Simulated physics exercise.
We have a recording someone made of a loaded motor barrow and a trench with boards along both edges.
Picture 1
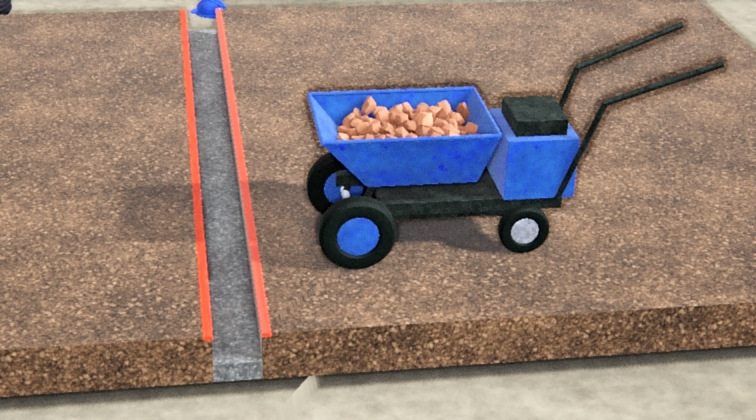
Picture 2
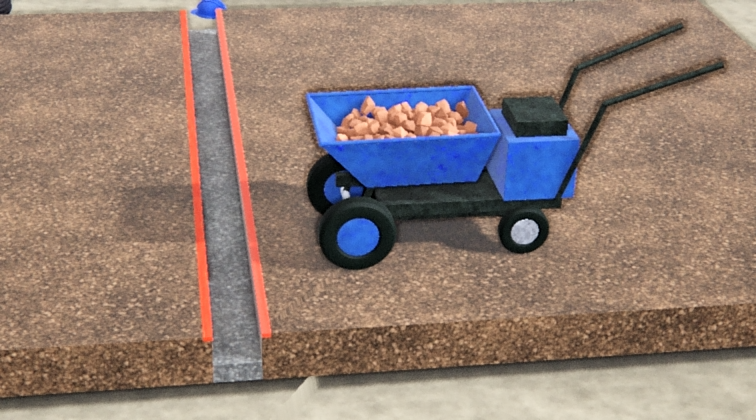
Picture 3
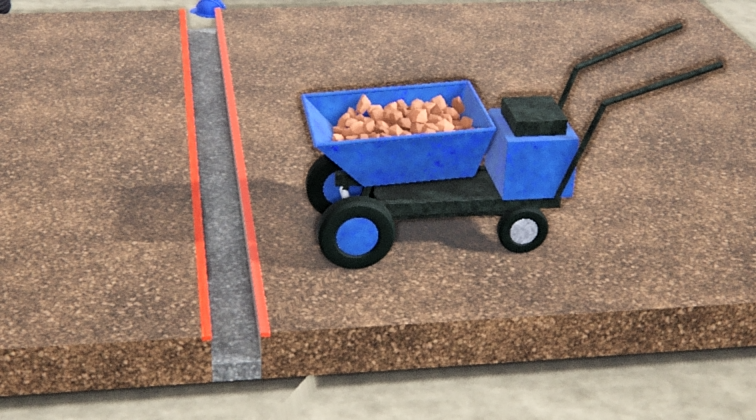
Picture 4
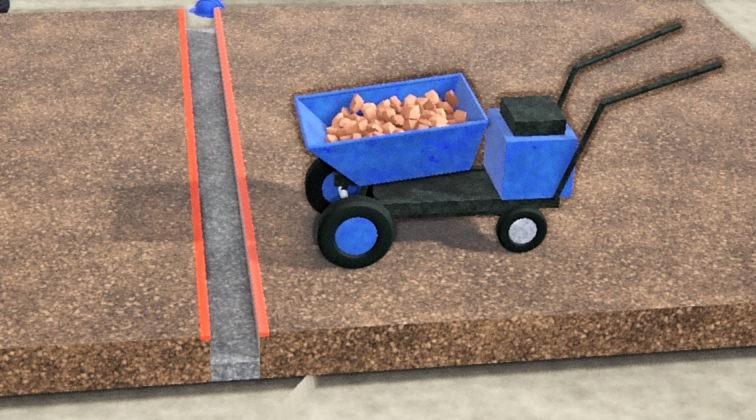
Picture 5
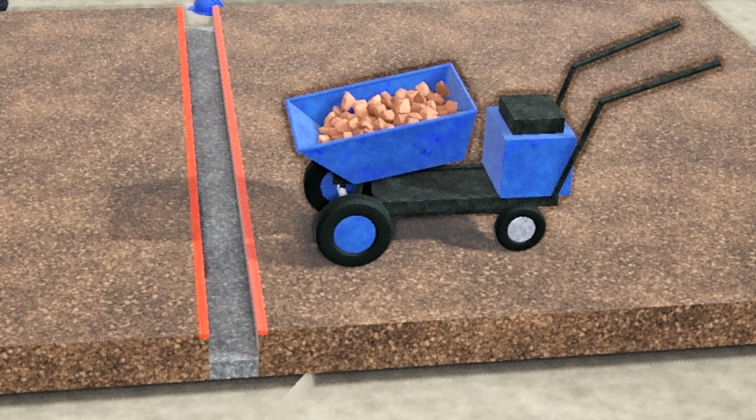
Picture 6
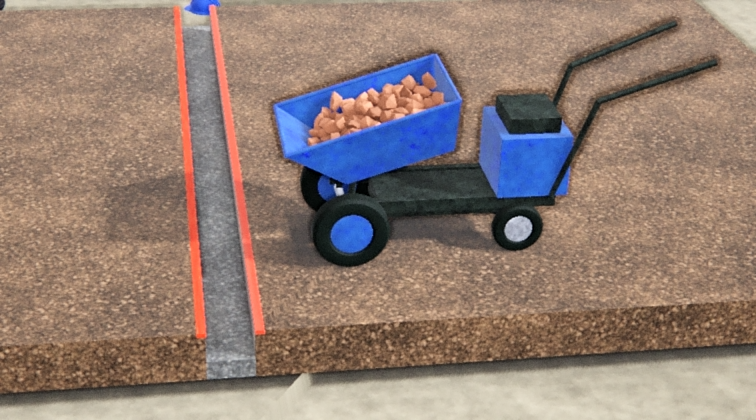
A blue skip loaded with rubble gradually tilts forward on a barrow beside a trench.
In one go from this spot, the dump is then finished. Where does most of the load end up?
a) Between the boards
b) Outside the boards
The answer is a.
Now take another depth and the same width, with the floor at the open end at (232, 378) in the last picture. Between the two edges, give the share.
About 80 per cent.
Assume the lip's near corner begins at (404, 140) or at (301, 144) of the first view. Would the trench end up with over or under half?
Well, the first try gives a smaller portion, and the second gives a smaller portion.
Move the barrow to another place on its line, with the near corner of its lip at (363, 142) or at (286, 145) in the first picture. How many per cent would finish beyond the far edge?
About 0 per cent first, about 70 per cent second.
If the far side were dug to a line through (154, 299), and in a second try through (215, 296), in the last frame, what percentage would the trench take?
You'd get 100 in a hundred the first time and 40 in a hundred the second.
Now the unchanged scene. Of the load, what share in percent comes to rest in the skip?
Close to 10 in a hundred.
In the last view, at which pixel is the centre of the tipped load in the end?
Around (211, 247).
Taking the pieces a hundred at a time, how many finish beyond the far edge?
It works out to close to 25 per cent.
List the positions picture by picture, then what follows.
In the first frame, lip of the skip at (323, 143), level; top of the load at (407, 127), lumps of rubble; first edge of the trench at (261, 296); far edge at (205, 299), the trench under half as wide as the skip, and about half as deep as wide.
In the second frame, lip of the skip at (321, 144), level; top of the load at (424, 119).
In the third frame, lip of the skip at (316, 145), tipped barely; top of the load at (419, 116).
In the fourth frame, lip of the skip at (309, 148), tipped a little; top of the load at (412, 112).
In the fifth frame, lip of the skip at (299, 151), tipped a little; top of the load at (418, 110).
In the sixth frame, lip of the skip at (287, 156), tipped clearly; top of the load at (404, 104); first edge of the trench at (254, 293); far edge at (198, 297).
Soon after the last picture, skip tipped steeply; all in the skip.
A little later, skip tipped right over; most in the skip; about a quarter in or heaped over the trench; a stray few beyond it; a stray few falling.
Later still, skip tipped right over; a small part in the skip; about two thirds in or heaped over the trench; about a quarter beyond it.
At rest, skip tipped right over; a small part in the skip; about two thirds in or heaped over the trench; about a quarter beyond it.
